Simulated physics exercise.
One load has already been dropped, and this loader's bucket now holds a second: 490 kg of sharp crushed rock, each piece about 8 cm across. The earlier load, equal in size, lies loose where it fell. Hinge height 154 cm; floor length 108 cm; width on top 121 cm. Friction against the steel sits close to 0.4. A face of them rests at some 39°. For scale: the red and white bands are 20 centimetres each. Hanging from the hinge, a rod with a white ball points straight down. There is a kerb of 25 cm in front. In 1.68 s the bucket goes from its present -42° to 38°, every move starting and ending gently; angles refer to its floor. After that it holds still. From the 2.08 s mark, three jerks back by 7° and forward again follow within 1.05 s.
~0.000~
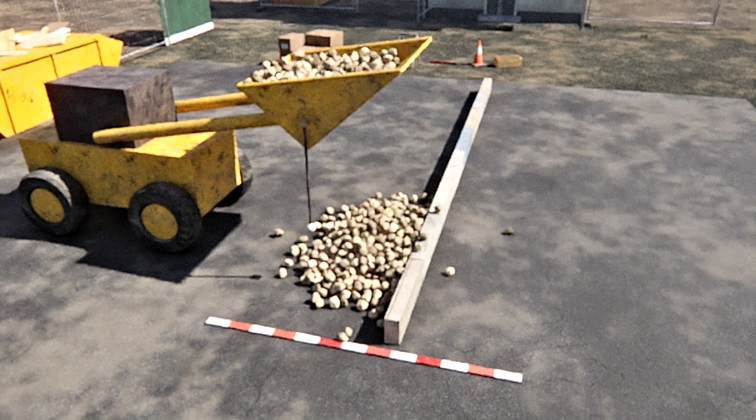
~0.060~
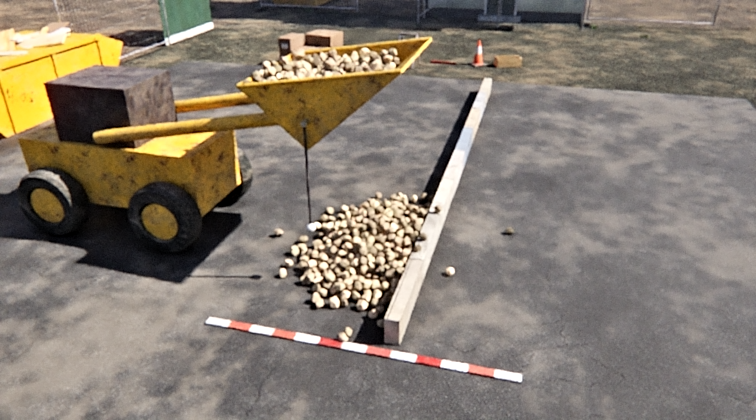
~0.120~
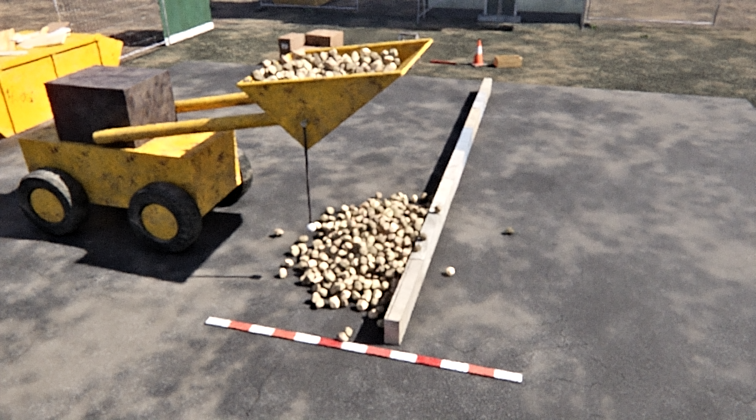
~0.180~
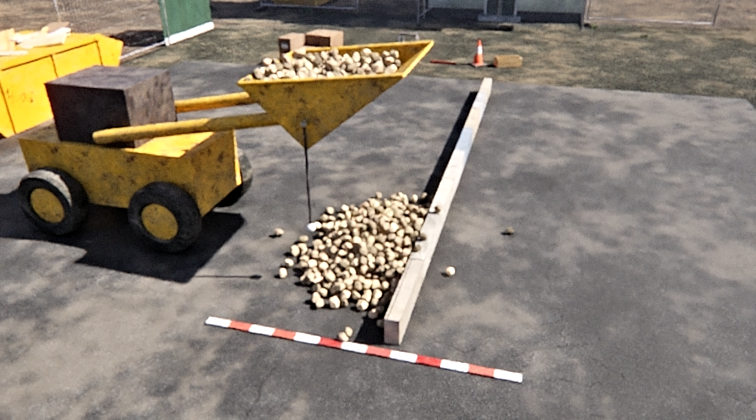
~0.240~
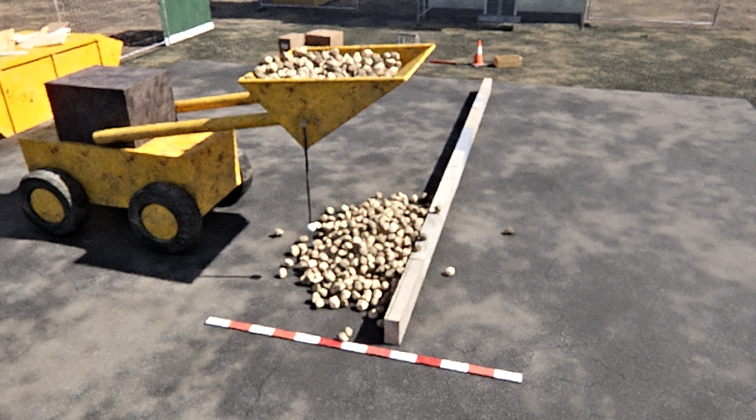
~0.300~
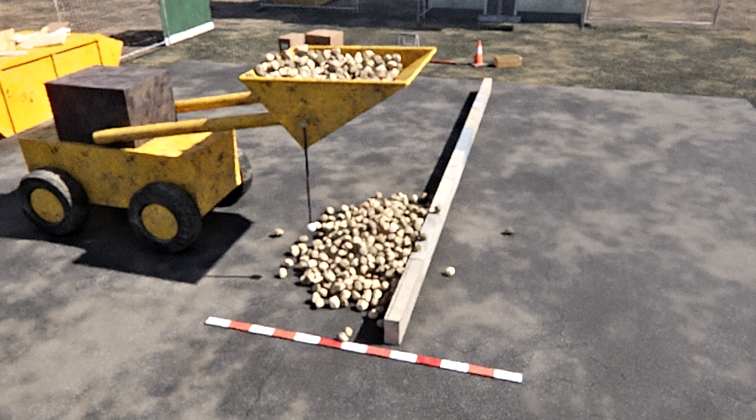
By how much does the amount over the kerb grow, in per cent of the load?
About 83 per cent.
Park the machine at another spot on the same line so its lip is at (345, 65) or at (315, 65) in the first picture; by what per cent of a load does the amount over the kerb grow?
First some 15, then 5 per cent.
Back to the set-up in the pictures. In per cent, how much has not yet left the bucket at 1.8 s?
Near 60 per cent of the load is held.
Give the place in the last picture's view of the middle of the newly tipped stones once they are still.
The centre sits about (464, 253).
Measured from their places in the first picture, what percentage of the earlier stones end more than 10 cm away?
I'd say roughly 0 per cent of them.
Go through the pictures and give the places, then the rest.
Lip at (401, 71), floor tilted -42°, highest stones at (379, 58). The earlier load is highest near (389, 225), 30 cm above ground level, 100 % on this side of the kerb, in the first frame.
Lip at (401, 72), floor tilted -42°, highest stones at (379, 58); the stones move at 0.0 m/s on average, in the second frame.
Lip at (402, 73), floor tilted -41°, highest stones at (368, 59); the stones move at 0.1 m/s on average, in the third frame.
The bucket is at -39°, its lip at (403, 76); the top of the load is at (361, 59); the stones move at 0.1 m/s on average, in the fourth frame.
The bucket is at -38°, its lip at (405, 79); the top of the load is at (321, 58); the stones move at 0.2 m/s on average, in the fifth frame.
The bucket is at -35°, its lip at (407, 84); the top of the load is at (306, 55); the stones move at 0.2 m/s on average, in the sixth frame.
After 1.3 s the floor is at 26°; in per cent of one load, 100 in the bucket, 100 on this side of the kerb; the foremost stones are at (438, 233).
After 1.8 s the floor is at 38°; in per cent of one load, 62 in the bucket, 134 on this side of the kerb, 4 over the kerb; the foremost stones are at (452, 254).
After 3.6 s the floor is at 38°; in per cent of one load, 0 in the bucket, 117 on this side of the kerb, 83 over the kerb; the foremost stones are at (594, 281).
After 6.4 s the floor is at 38°; in per cent of one load, 0 in the bucket, 117 on this side of the kerb, 83 over the kerb; the foremost stones are at (594, 281). Net gain over the kerb, 83.
